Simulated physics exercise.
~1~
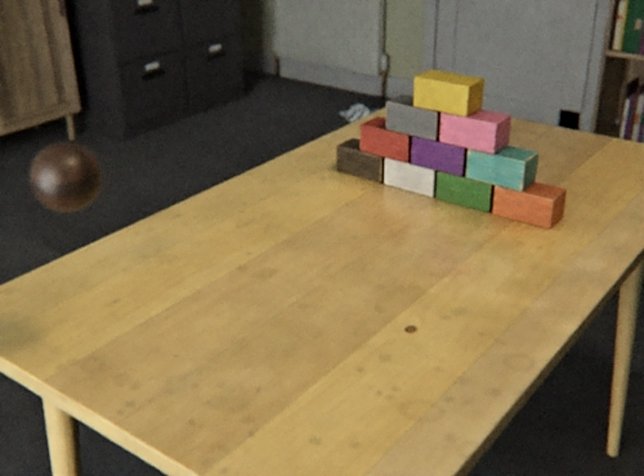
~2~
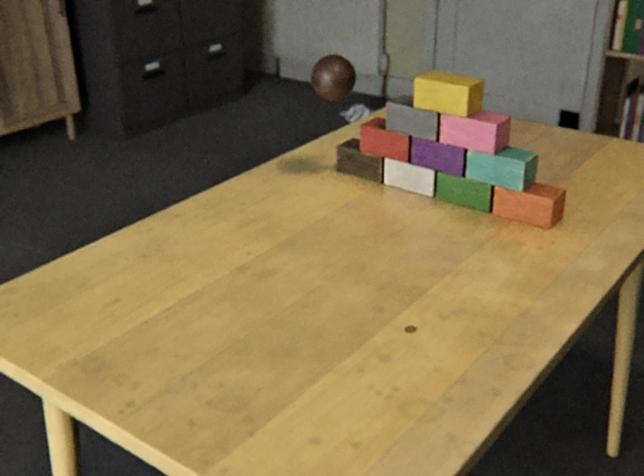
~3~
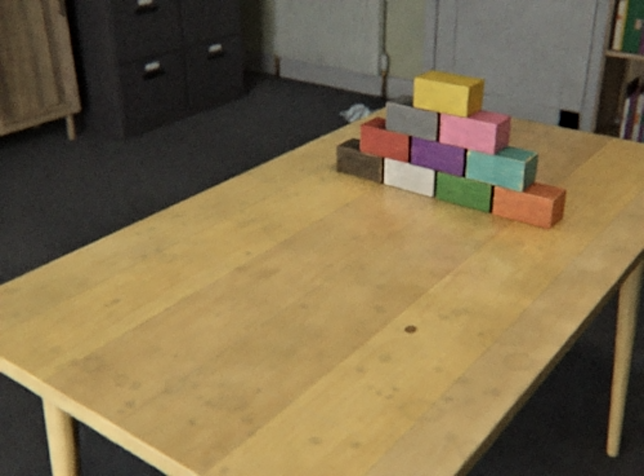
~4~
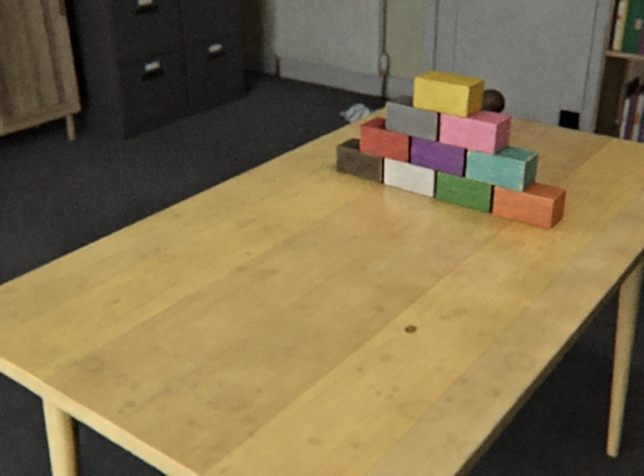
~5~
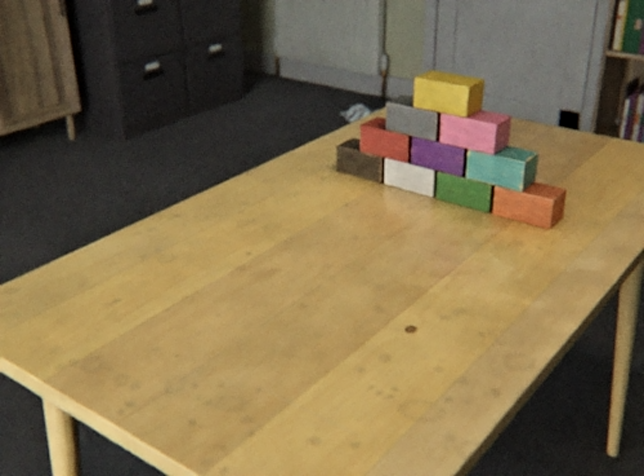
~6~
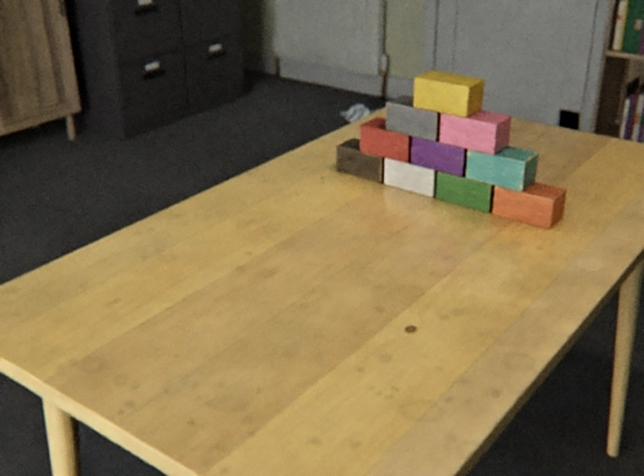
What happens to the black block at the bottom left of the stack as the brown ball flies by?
The black block stays put in its original spot on the table, with the rest of the stack still standing around it.
